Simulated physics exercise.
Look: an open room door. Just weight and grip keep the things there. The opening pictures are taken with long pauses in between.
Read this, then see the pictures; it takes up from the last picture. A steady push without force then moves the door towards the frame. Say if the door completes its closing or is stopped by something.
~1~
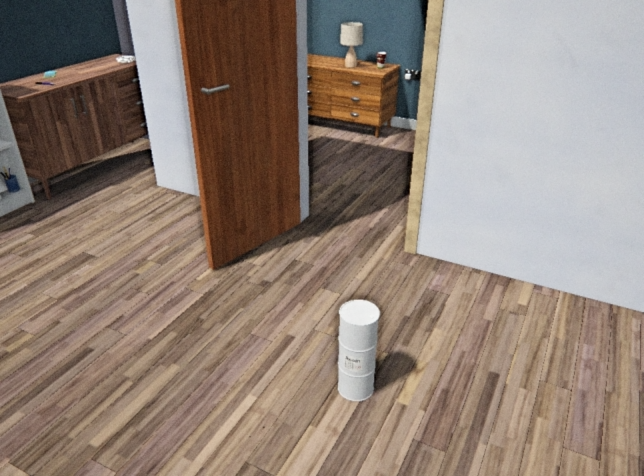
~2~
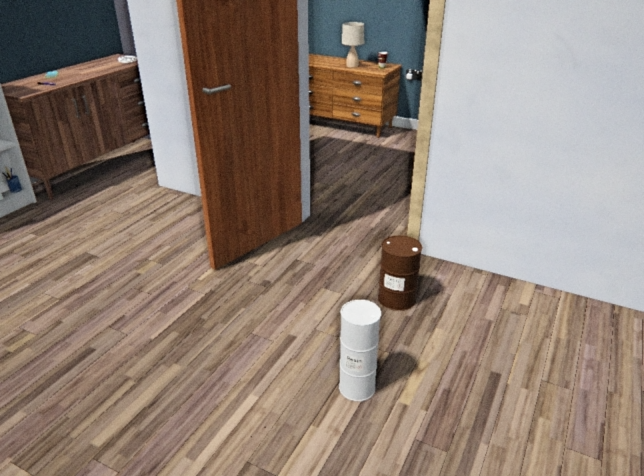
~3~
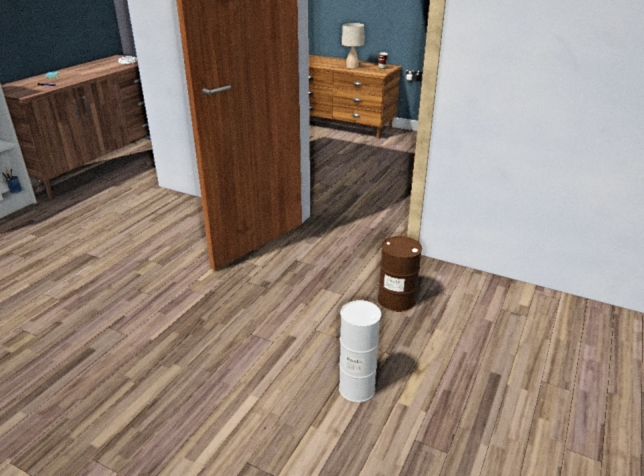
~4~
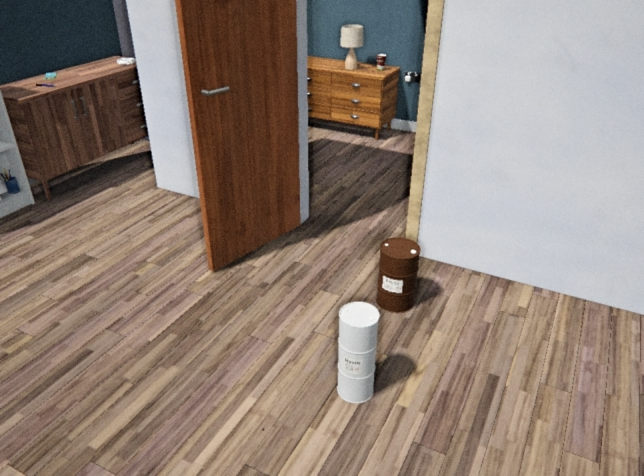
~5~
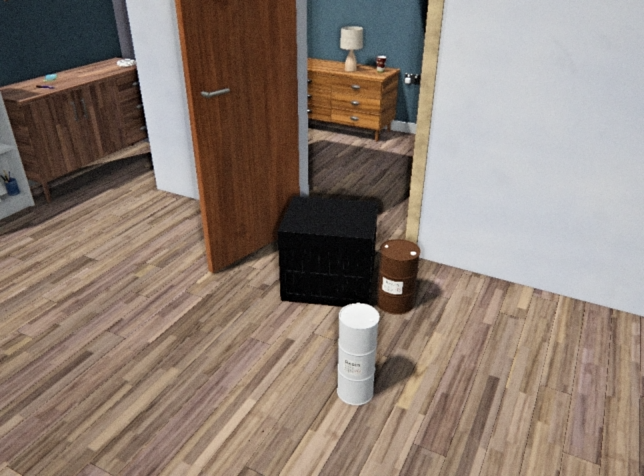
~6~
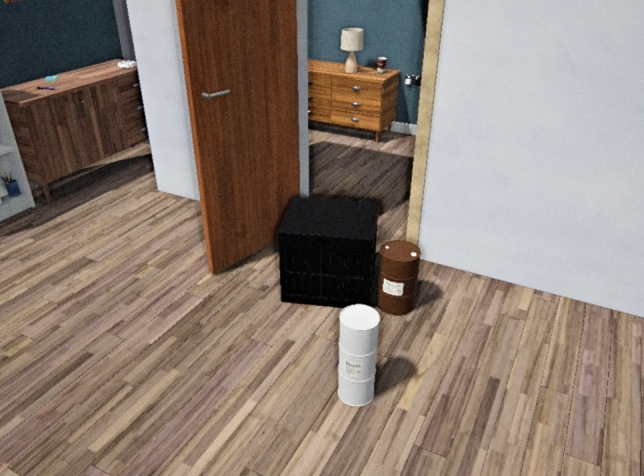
In the end the door is stopped.
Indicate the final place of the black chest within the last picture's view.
In the last picture, near pixel (337, 252).
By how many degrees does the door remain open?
It stays open at around 65°.
Then, 0.60 s after the last picture, door at 90°.
Then, 1.00 s after the last picture, door at 69°.
At rest, door at 65°; all 3 in place. Seen from the same camera at the end, black chest near (337, 252).
